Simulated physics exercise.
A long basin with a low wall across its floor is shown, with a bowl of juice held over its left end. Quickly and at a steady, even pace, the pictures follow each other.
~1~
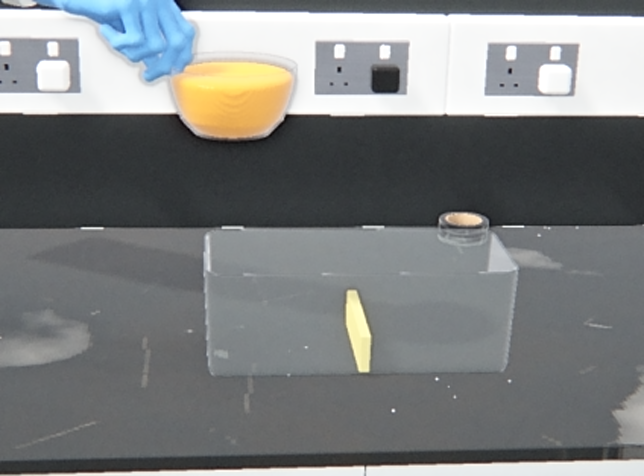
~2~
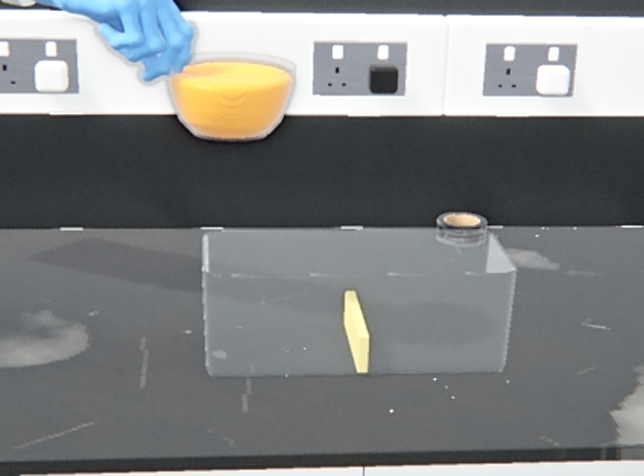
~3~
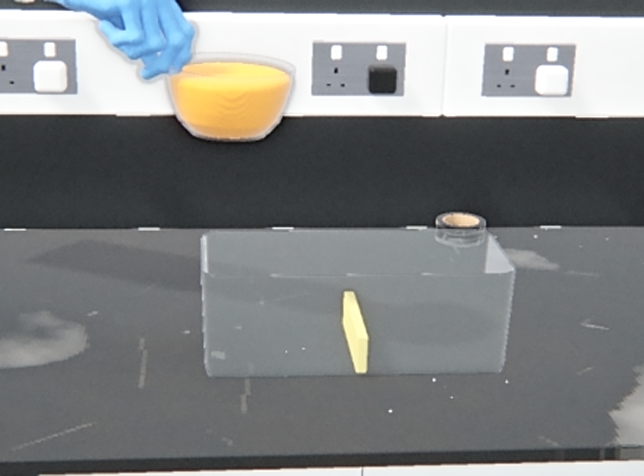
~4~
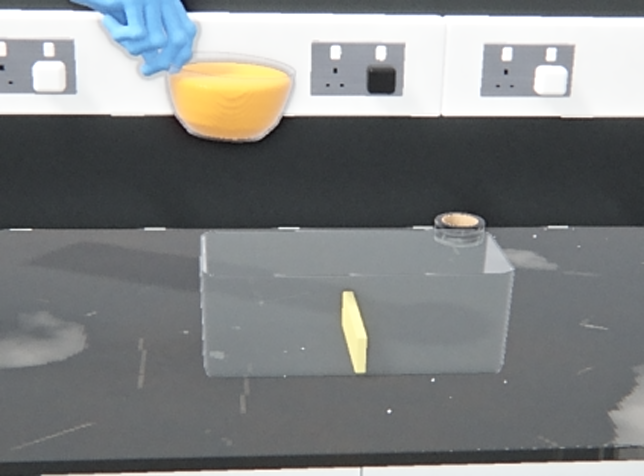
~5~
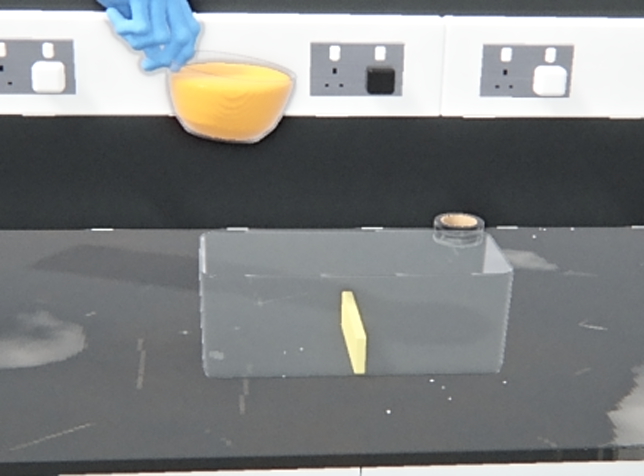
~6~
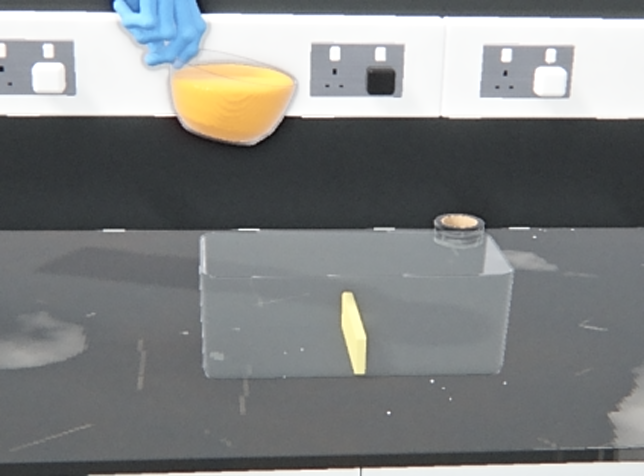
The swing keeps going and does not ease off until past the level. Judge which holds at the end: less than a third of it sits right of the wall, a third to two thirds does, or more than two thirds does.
A third to two thirds sits right of the wall.
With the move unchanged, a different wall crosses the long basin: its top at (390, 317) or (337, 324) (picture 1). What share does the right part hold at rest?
10 %, then 70 %.
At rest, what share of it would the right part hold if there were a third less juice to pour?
It comes to 25 per cent or so.
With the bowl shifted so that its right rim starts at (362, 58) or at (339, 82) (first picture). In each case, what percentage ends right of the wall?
It comes to about 95 %, followed by about 85 %.
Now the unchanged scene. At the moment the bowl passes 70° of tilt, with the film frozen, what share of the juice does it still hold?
Around 50 in a hundred.
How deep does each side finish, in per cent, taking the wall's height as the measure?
Roughly 30 left of the wall, roughly 40 right of it.
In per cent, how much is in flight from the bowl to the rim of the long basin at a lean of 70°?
That comes to near 40 percent.
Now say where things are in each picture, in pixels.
In the first picture, it leans 0°; its right rim is at (296, 66); the juice meets the walls at (171, 73) and (293, 74); the long basin's rim runs from (206, 253) to (505, 251); the wall's top is at (358, 314).
In the second picture, it leans 1°; its right rim is at (295, 67); the juice meets the walls at (169, 73) and (291, 75).
In the third picture, it leans 2°; its right rim is at (294, 69); the juice meets the walls at (169, 73) and (291, 77).
In the fourth picture, it leans 5°; its right rim is at (295, 72); the juice meets the walls at (169, 73) and (291, 77).
In the fifth picture, it leans 8°; its right rim is at (295, 77); the juice meets the walls at (170, 73) and (292, 78).
In the sixth picture, it leans 13°; its right rim is at (297, 83); the juice meets the walls at (172, 74) and (295, 79).
A moment on, the bowl is tipped part way and 48 per cent is still to pour, 5 is left of the wall and 7 right of it.
Next, the bowl is tipped right over and 4 per cent is still to pour, 30 is left of the wall and 53 right of it.
Then the bowl is tipped right over and 0 per cent is still to pour, 45 is left of the wall and 54 right of it.
Later the bowl is tipped right over and 0 per cent is still to pour, 45 is left of the wall and 54 right of it.
In the end 45 per cent lies left of the wall, 54 right of it and 1 outside.
